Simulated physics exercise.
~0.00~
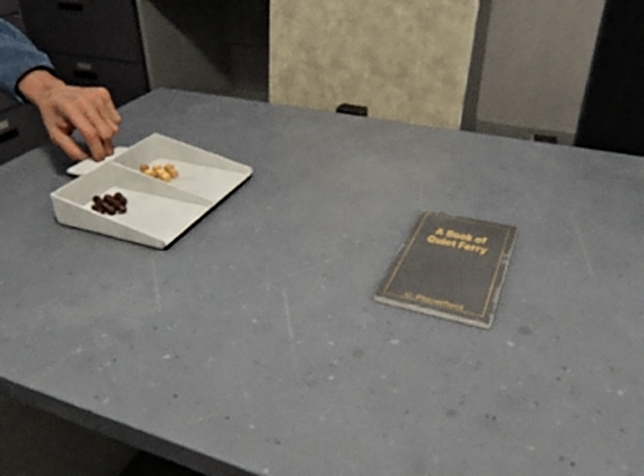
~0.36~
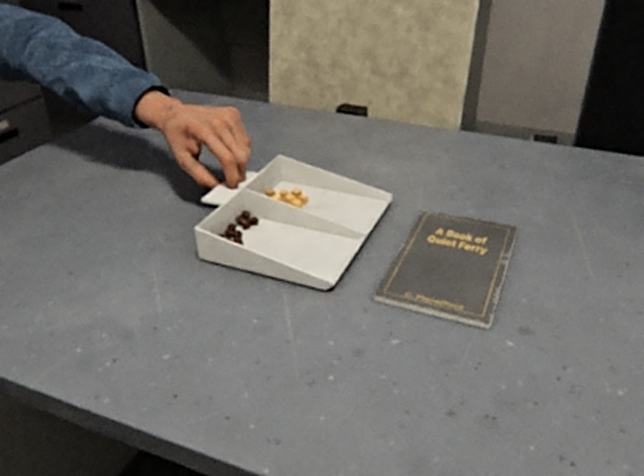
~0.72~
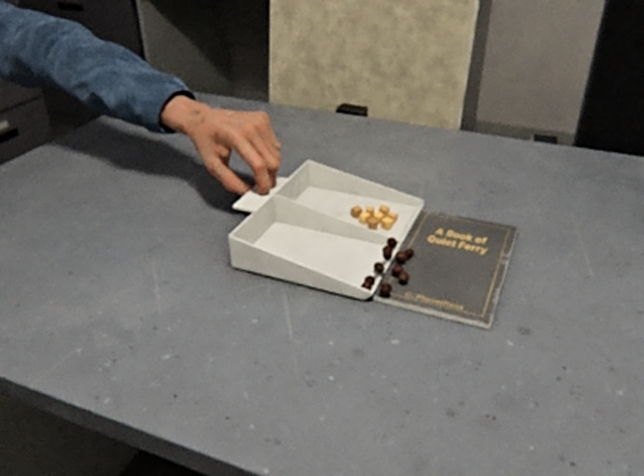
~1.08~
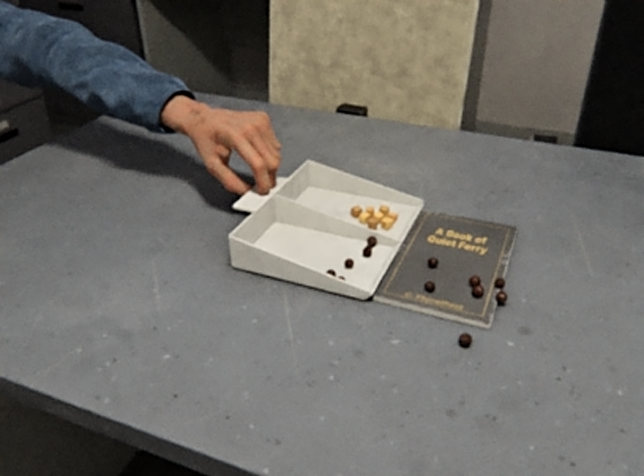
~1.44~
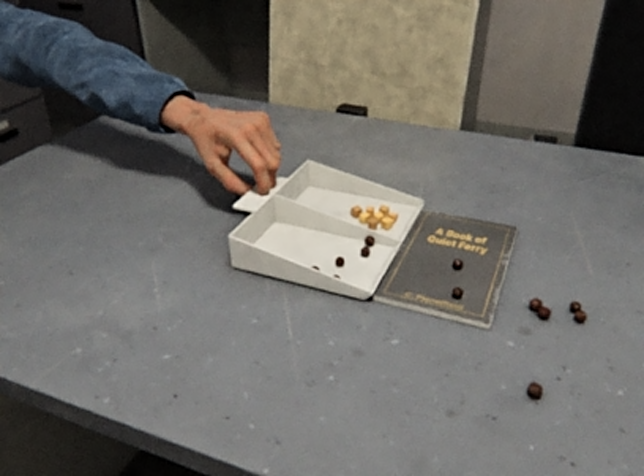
On a speckled grey table, seen from above at an angle with cabinets behind, a hand in a blue denim sleeve holds a white two-part tray at the left. Dark brown beads sit in the nearer section and pale golden pieces in the farther one, while a thin dark book with gold lettering lies to the right. The hand slides the tray rightward until it stops against the book. The golden pieces shift to the front rim and stay inside. The dark beads rush forward, and many spill over the book, some reaching the table beyond, leaving a few in the tray.
